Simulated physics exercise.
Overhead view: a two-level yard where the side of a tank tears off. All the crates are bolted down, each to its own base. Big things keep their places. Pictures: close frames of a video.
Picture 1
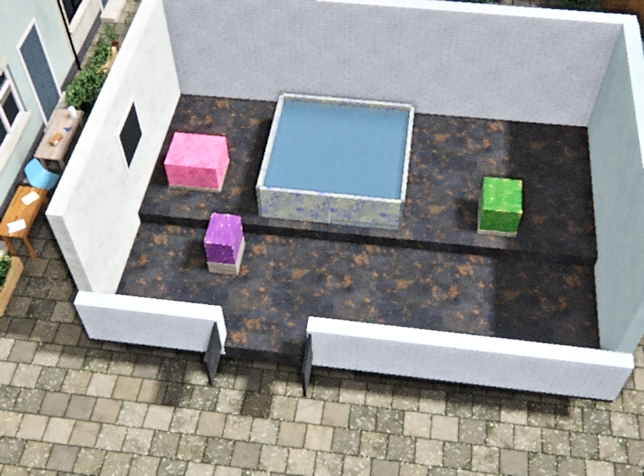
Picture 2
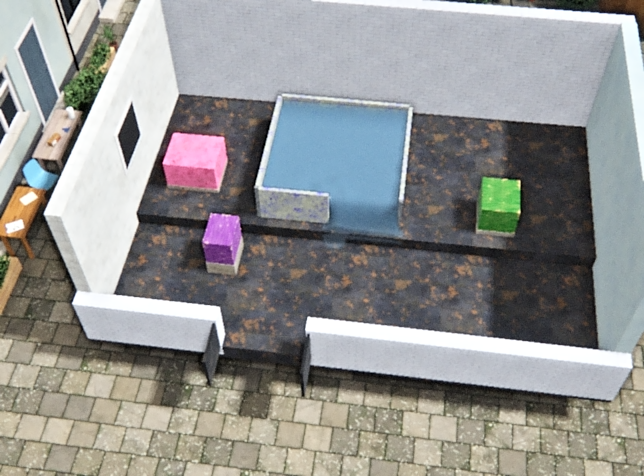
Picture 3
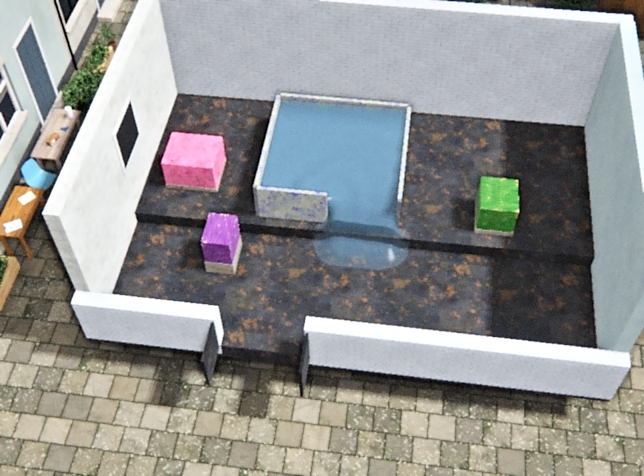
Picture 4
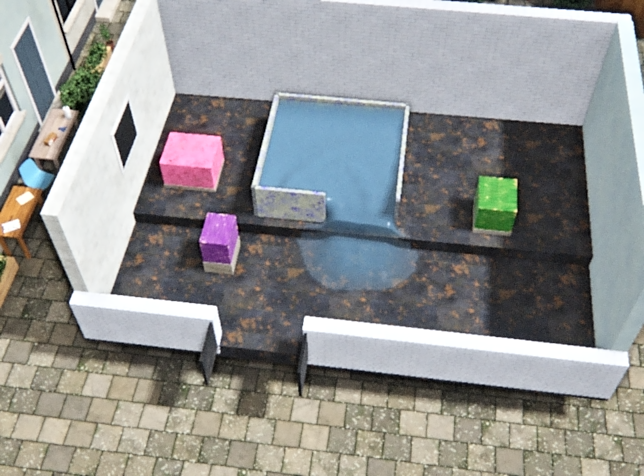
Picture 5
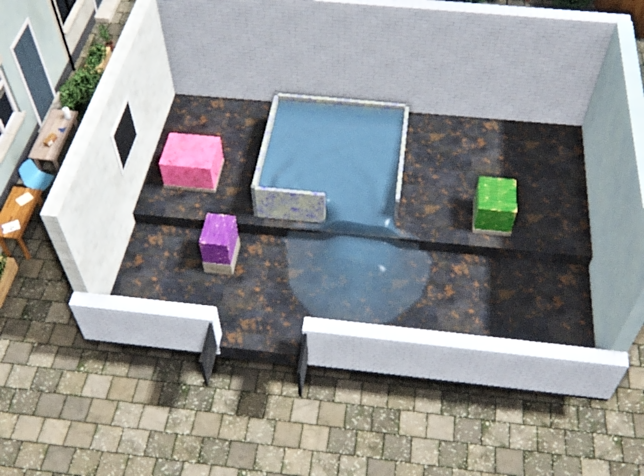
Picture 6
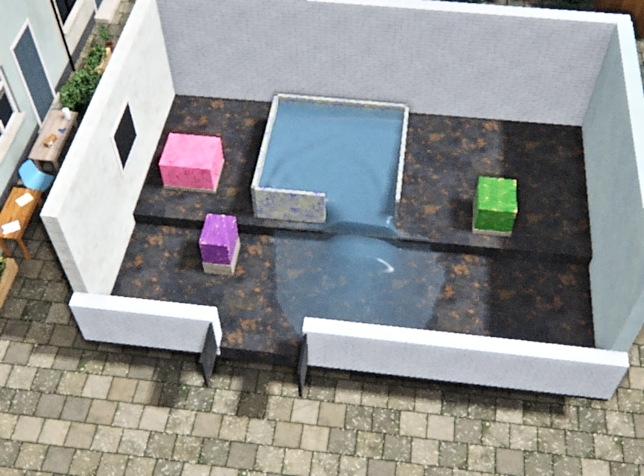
To begin with, still water fills an open tank on the upper level of a walled yard, with pink, purple and green blocks standing around it. The right part of the tank's front side gives way, and water pours over the step and spreads across the lower floor in a widening rounded pool.
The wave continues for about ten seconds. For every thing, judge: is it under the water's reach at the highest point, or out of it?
Pink crate: Out of reach, so dry; green crate: Out of reach, so dry; purple crate: Out of reach, so dry.
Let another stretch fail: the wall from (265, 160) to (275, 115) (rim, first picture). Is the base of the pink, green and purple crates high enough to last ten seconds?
Then the pink crate gets flooded, the green crate is untouched and the purple crate gets flooded.
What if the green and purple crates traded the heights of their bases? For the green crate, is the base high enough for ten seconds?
The green crate is not reached.
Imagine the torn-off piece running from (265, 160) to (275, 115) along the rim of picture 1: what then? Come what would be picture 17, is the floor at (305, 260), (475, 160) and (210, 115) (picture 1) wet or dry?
Drenched; spared; drenched.
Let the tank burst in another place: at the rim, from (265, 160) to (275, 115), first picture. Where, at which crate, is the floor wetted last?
That is the green crate.
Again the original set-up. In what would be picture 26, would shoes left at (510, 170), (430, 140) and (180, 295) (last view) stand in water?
Status per point, in sequence: Unwetted, then unwetted, then waterlogged.
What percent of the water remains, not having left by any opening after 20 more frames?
About 92 per cent.
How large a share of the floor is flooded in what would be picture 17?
I reckon 25 per cent or so.
A moment on, water covers 20 % of the floor; the pink crate not reached, the green crate not reached, the purple crate water round its plinth.
Next, water covers 25 % of the floor; the pink crate not reached, the green crate not reached, the purple crate water round its plinth.
Then, water covers 40 % of the floor; the pink crate not reached, the green crate not reached, the purple crate water round its plinth.
Later, water covers 50 % of the floor; the pink crate not reached, the green crate water round its plinth, the purple crate water round its plinth.
In the end, water covers 50 % of the floor; the pink crate stayed above the water, the green crate stayed above the water, the purple crate stayed above the water.
